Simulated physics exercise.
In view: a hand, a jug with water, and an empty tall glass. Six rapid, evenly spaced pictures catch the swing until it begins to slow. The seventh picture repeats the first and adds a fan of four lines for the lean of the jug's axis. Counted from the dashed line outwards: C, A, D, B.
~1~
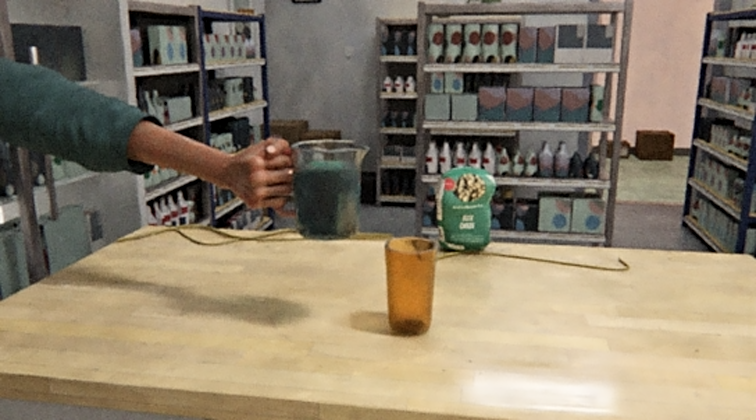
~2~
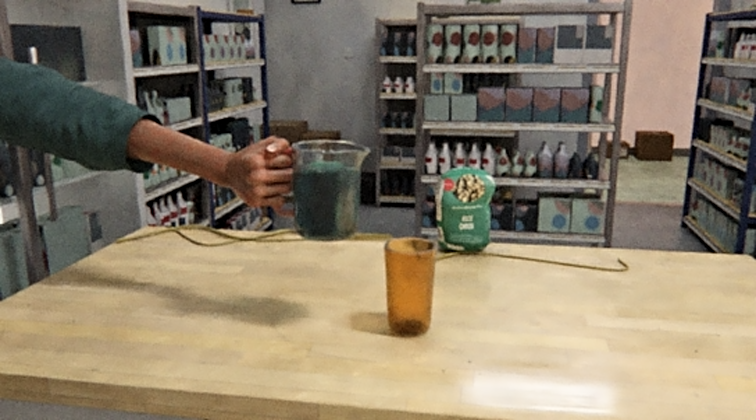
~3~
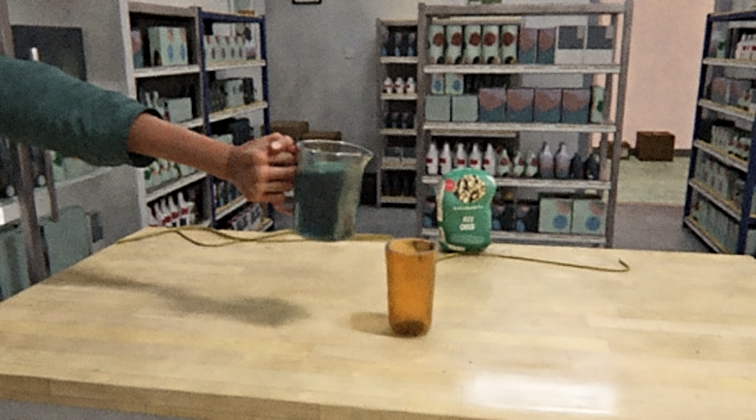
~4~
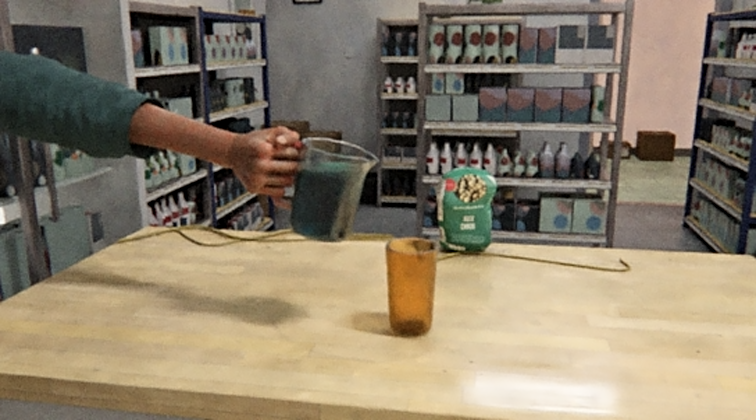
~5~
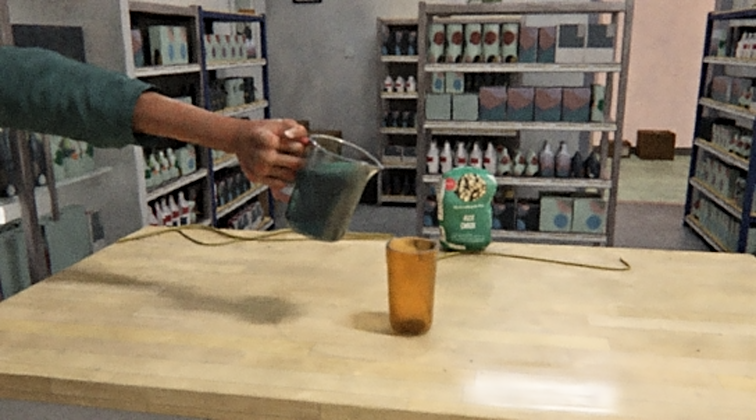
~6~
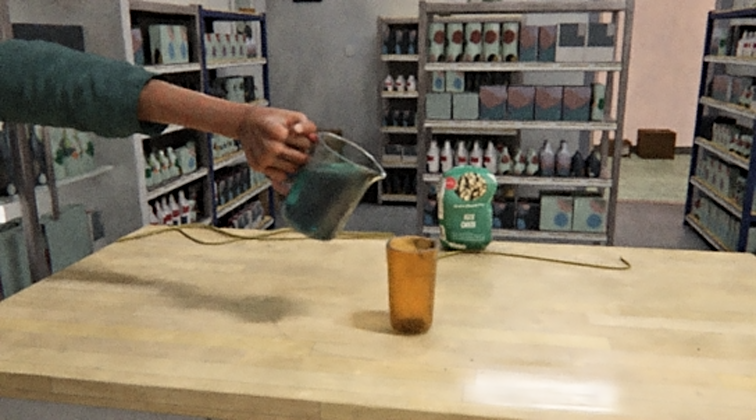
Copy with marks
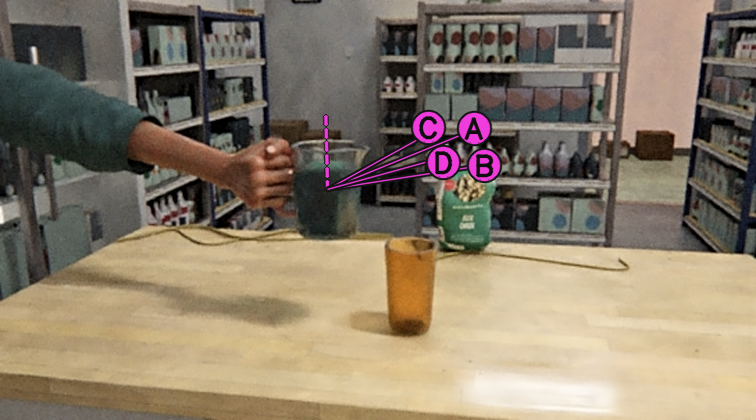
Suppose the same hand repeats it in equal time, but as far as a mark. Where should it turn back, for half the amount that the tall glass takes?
Best: C.
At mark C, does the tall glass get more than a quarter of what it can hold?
Yes, it does.
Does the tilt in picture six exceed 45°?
No, it does not.
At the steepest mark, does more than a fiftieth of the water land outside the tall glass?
Yes.
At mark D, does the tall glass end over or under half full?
Over.
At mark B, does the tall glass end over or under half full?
Over half.
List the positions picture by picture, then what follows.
Upright, lip at (368, 149); rim of the tall glass round (411, 244); nothing has left yet.
Upright, lip at (369, 151); nothing has left yet.
Tipped about 6°, lip at (372, 155); nothing has left yet.
Tipped about 13°, lip at (377, 160); nothing has left yet.
Tipped about 21°, lip at (381, 168); nothing has left yet.
Tipped about 30°, lip at (385, 175); nothing has left yet.
On the marked copy, A at (458, 135); B at (467, 167); C at (416, 140); D at (425, 162).
If A is chosen, the tall glass ends with about 69 % of what it can hold.
If B is chosen, the tall glass ends with about 94 % of what it can hold; 10 % of the water is spilt.
If C is chosen, the tall glass ends with about 50 % of what it can hold.
If D is chosen, the tall glass ends with about 88 % of what it can hold.
